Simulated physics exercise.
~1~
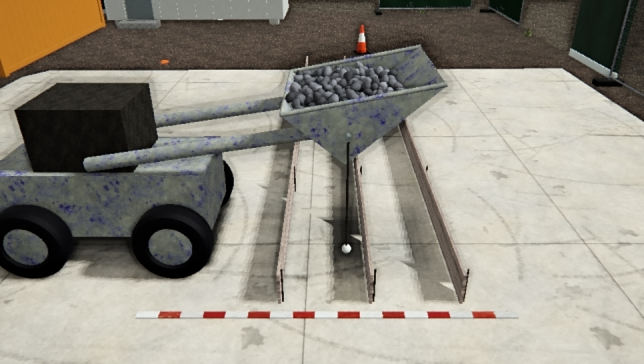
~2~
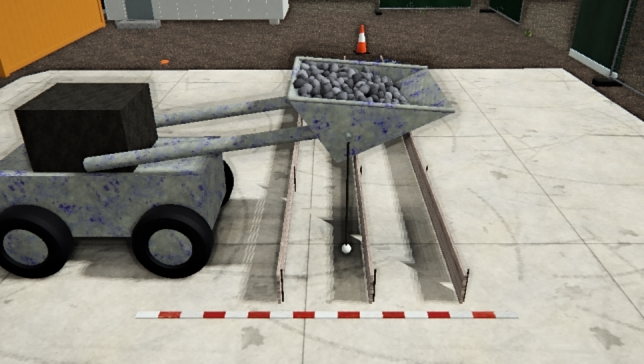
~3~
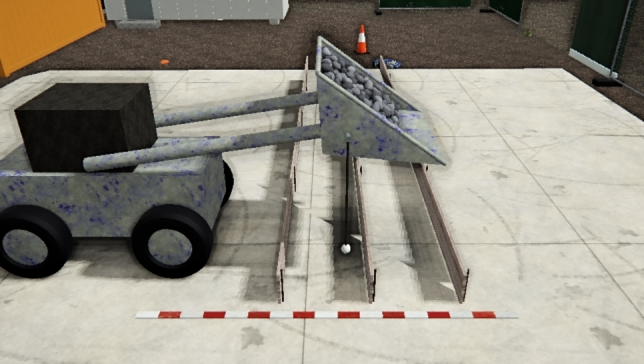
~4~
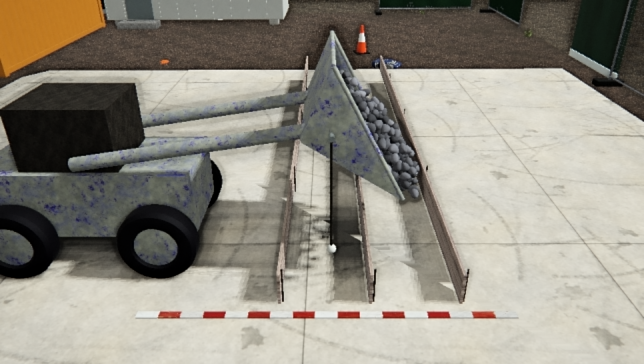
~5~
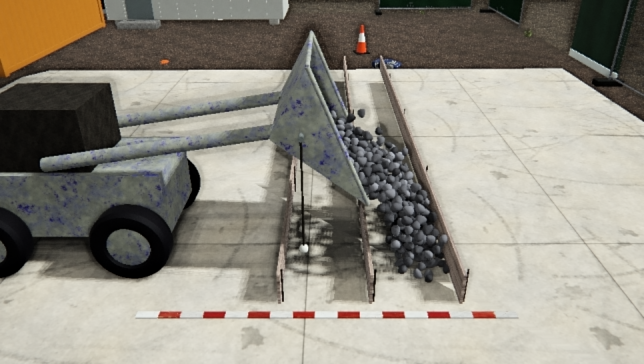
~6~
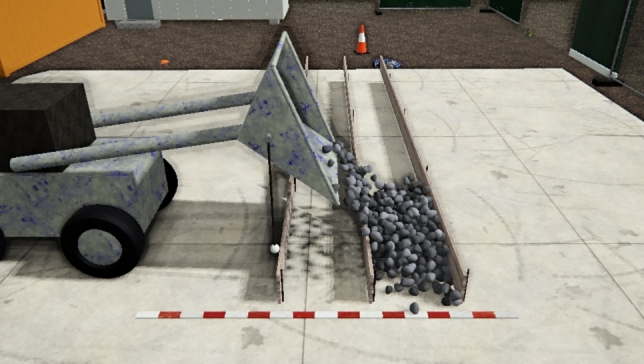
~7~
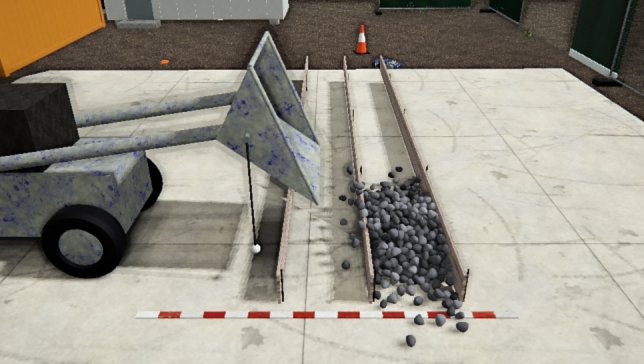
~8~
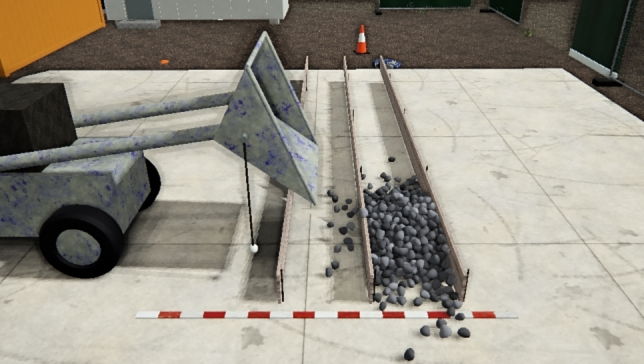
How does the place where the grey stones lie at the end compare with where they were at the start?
At the start the stones sit up in the loader's raised bucket. By the end they lie lower and nearer the viewer on the concrete, mostly heaped in the right-hand bay, with a few scattered outside it.
